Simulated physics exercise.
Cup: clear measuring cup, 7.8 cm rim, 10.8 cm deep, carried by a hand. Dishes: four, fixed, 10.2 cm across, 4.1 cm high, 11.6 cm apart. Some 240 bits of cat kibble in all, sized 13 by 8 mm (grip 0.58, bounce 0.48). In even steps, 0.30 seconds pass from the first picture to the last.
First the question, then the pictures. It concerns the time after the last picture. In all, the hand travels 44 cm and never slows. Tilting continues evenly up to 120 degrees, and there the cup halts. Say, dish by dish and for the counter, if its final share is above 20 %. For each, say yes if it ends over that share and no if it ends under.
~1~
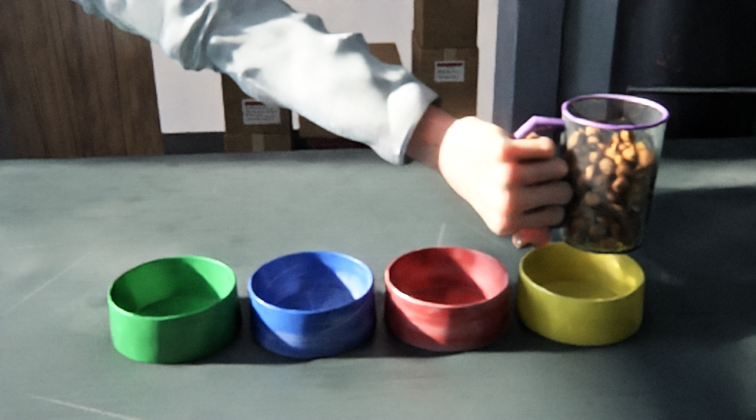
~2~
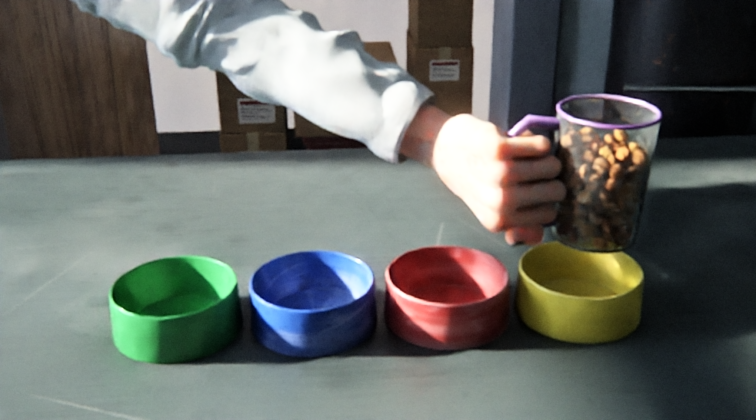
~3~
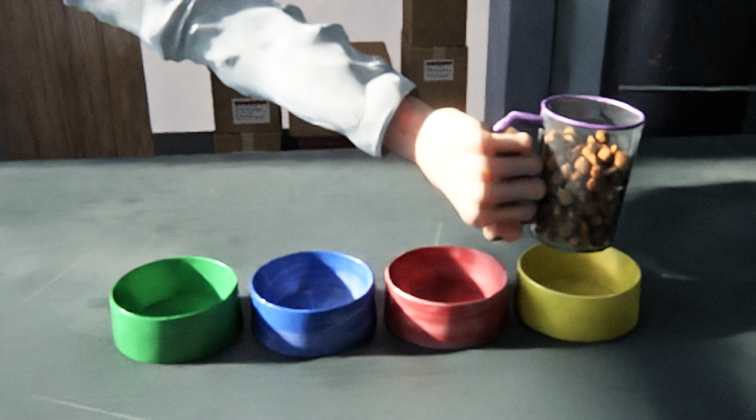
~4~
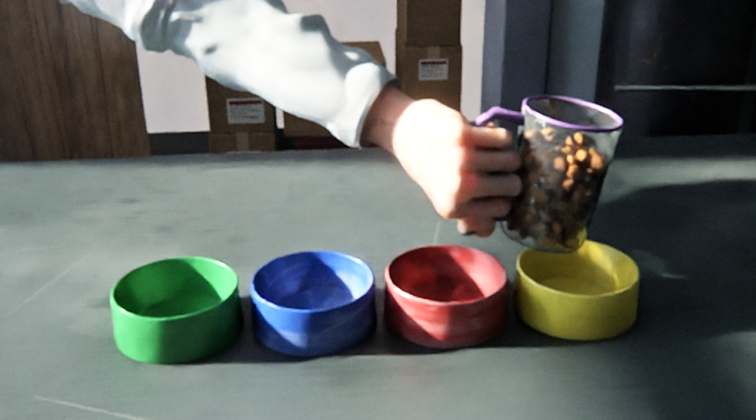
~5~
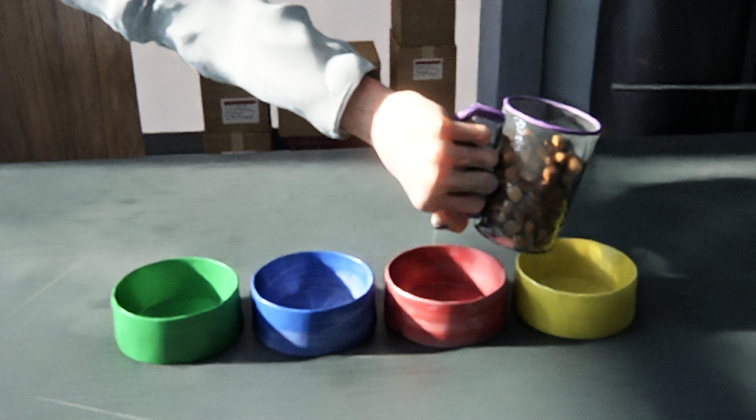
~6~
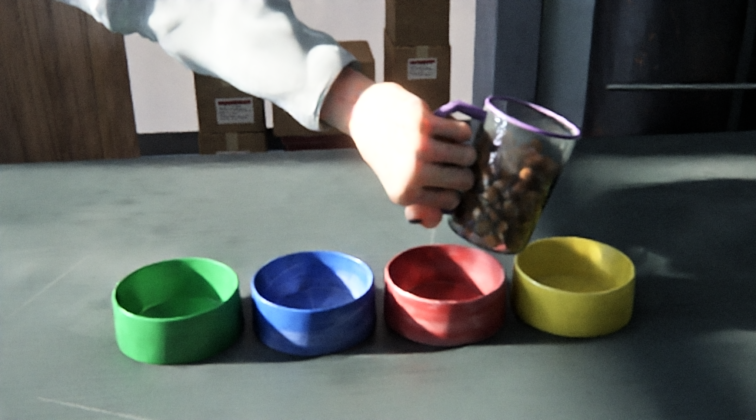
Outcome: Red: It will keep a fifth or less. Blue: It will keep a fifth or less. Green: It will keep more than a fifth. Yellow: It will keep a fifth or less. Counter: It will keep a fifth or less.
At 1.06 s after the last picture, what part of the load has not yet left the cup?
That would be some 95 per cent.
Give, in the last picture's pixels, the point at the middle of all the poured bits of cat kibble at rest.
When it all comes to rest, the middle is near (168, 305).
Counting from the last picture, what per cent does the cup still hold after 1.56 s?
40 per cent.
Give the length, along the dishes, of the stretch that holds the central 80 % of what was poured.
I'd estimate close to 6 cm.
Then, 0.64 s after the last picture, tilt 66 degrees; cup holds 100 %.
Then, 1.06 s after the last picture, tilt 98 degrees; cup holds 95 %, green 5 %.
Then, 1.56 s after the last picture, tilt 120 degrees; cup holds 40 %, green 60 %.
In the end, red 0 %, blue 0 %, green 95 %, yellow 0 %, counter 5 %.
